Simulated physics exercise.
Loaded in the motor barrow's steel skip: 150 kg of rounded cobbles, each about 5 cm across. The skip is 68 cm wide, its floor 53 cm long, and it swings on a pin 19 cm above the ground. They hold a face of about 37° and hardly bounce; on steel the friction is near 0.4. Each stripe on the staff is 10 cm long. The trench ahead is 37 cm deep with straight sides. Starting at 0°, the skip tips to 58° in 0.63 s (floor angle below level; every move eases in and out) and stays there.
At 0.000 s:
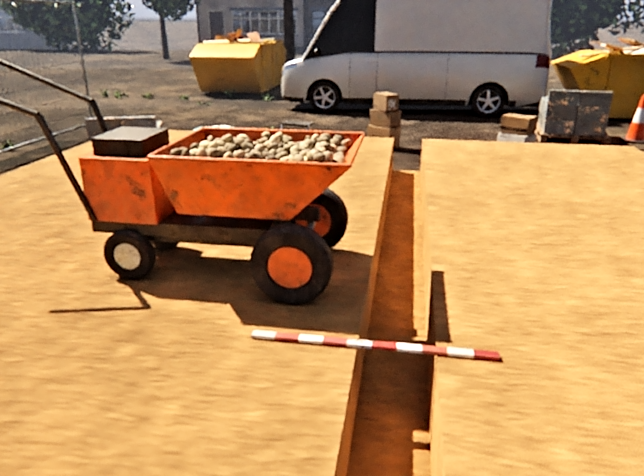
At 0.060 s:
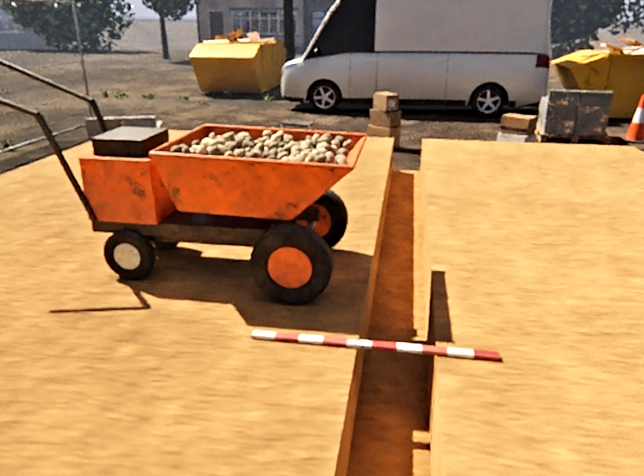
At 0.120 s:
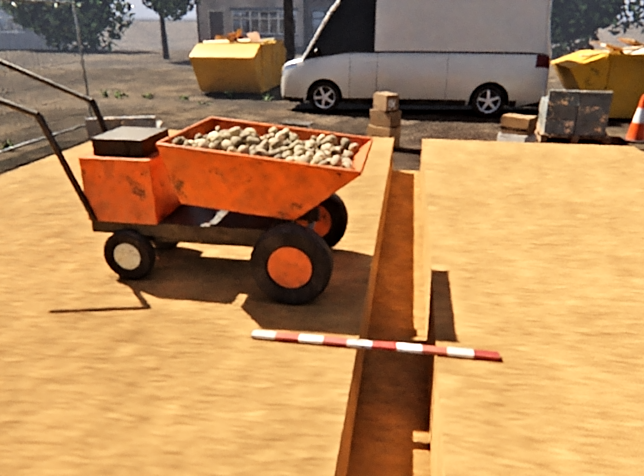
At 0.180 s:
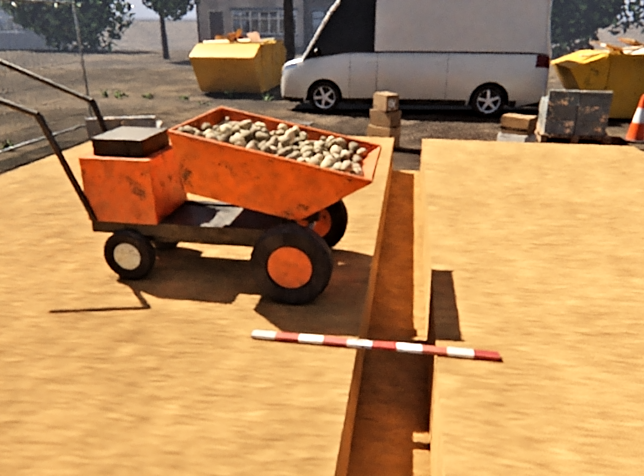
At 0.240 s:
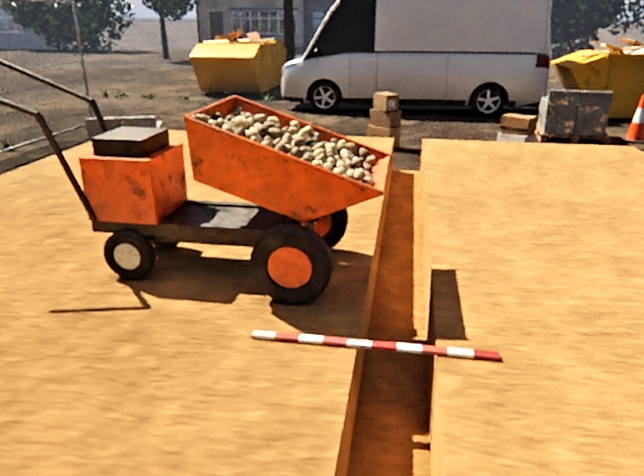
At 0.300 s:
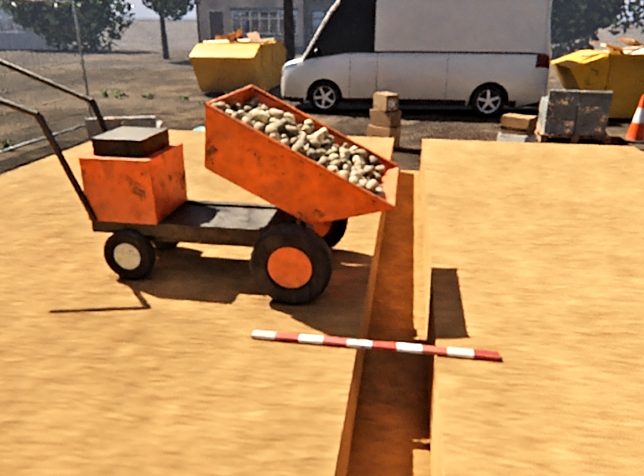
To begin with, an orange motor barrow loaded with pale stones stands level beside a narrow trench, a red-and-white staff lying across the gap. Its skip then tilts forward, rear end rising off the chassis and front lip lowering toward the right, until it slopes steeply, stones still inside, while the wheels stay put.
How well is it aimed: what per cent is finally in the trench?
About 38 per cent.
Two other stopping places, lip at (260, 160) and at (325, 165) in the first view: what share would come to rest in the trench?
First some 80, then 60 per cent.
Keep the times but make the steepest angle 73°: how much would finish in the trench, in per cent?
It would be near 35 per cent.
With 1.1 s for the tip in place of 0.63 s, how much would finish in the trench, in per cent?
In that case some 50 per cent.
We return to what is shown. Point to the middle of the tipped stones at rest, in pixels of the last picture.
Around (460, 282).
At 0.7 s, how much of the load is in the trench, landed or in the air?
Some 5 per cent.
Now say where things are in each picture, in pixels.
In the first frame, the skip is at 0°, its lip at (350, 166); the top of the load is at (279, 140).
In the second frame, lip at (353, 168), floor tilted 1°, highest stones at (256, 140); the stones move at 0.3 m/s on average.
In the third frame, lip at (361, 173), floor tilted 6°, highest stones at (246, 136); the stones move at 0.7 m/s on average.
In the fourth frame, lip at (372, 182), floor tilted 11°, highest stones at (237, 129); the stones move at 0.9 m/s on average.
In the fifth frame, lip at (383, 194), floor tilted 19°, highest stones at (237, 119); the stones move at 1.1 m/s on average.
In the sixth frame, lip at (394, 208), floor tilted 27°, highest stones at (251, 109); the stones move at 1.1 m/s on average.
After 0.5 s the floor is at 49°; 100 % in the skip; the foremost stones are at (400, 217).
After 0.7 s the floor is at 58°; 86 % in the skip, 5 % in the trench, 9 % past the trench; the foremost stones are at (460, 273).
After 1.1 s the floor is at 58°; 36 % in the skip, 6 % in the trench, 58 % past the trench; the foremost stones are at (578, 290).
After 3.0 s the floor is at 58°; 0 % in the skip, 38 % in the trench, 62 % past the trench; the foremost stones are past the picture's edge.
